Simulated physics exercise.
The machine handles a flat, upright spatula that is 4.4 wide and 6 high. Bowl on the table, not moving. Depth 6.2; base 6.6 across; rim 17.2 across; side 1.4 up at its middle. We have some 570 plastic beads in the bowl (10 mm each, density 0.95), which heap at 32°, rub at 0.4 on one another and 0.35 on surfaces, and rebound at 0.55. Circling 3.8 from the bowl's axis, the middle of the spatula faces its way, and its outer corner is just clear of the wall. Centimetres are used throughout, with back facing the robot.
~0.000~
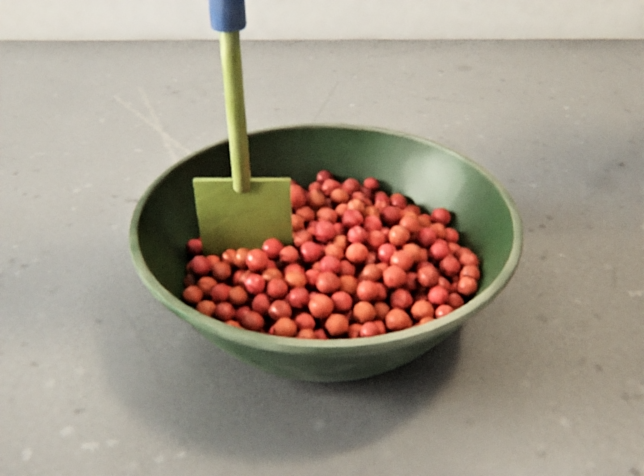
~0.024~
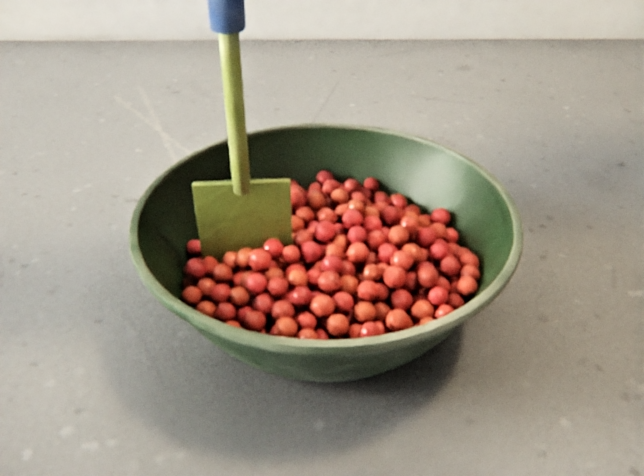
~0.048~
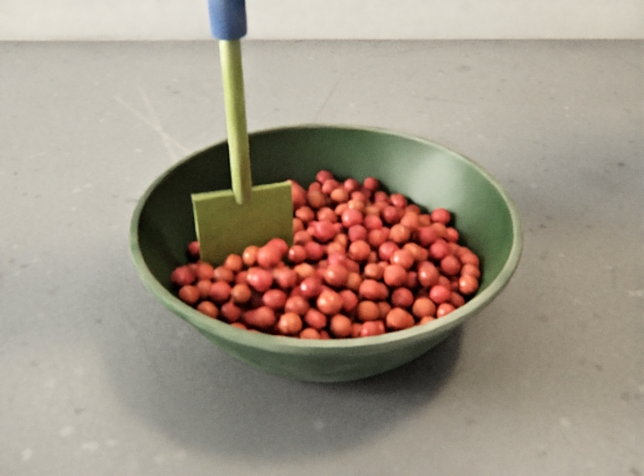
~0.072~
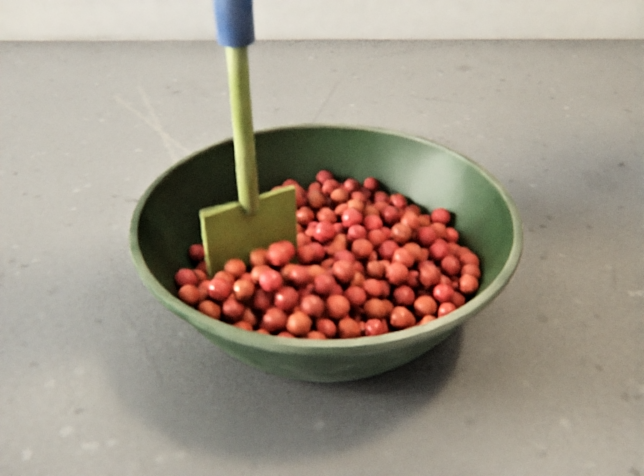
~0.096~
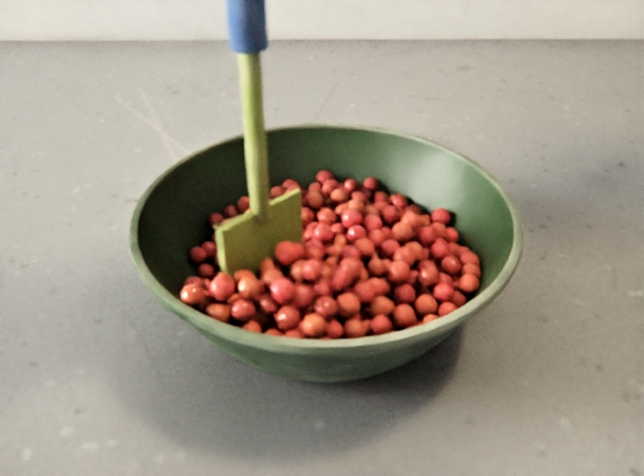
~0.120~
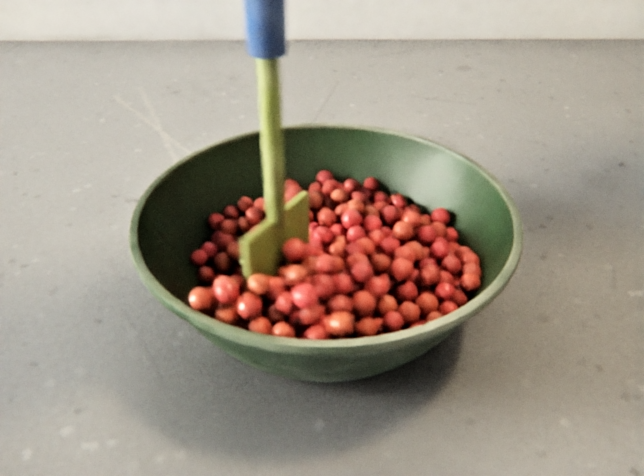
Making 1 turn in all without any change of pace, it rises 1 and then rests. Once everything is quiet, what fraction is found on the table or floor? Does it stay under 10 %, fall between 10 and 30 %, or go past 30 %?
It falls between 10 and 30 %.
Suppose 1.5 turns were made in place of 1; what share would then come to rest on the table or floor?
Close to 20 in a hundred.
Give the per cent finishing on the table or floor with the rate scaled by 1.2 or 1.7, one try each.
It would be about 20 and 35 percent respectively.
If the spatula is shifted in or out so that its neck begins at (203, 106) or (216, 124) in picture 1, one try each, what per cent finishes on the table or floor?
Near 5 per cent and near 15 per cent, in that order.
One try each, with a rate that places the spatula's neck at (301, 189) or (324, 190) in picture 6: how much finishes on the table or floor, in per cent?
First try: About 25 %; second try: About 30 %.
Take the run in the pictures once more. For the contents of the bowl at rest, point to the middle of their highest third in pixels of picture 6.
Around (266, 291).
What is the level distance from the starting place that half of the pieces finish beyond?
About 7 cm.
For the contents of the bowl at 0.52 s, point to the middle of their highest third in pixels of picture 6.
Top-third centre at approx. (255, 186).
After 0.32 s, 174° round, highest piece 9 above the table; 550 in the bowl, 7 on the table or floor, 17 in flight or on the tool.
After 0.52 s, 290° round, highest piece 9 above the table; 502 in the bowl, 54 on the table or floor, 18 in flight or on the tool.
After 0.82 s, 0° round, highest piece 6 above the table; 476 in the bowl, 98 on the table or floor.
After 1.52 s, 0° round, highest piece 6 above the table; 476 in the bowl, 98 on the table or floor.
In the end, 476 in the bowl, 98 on the table or floor. That is 17 % on the table or floor.
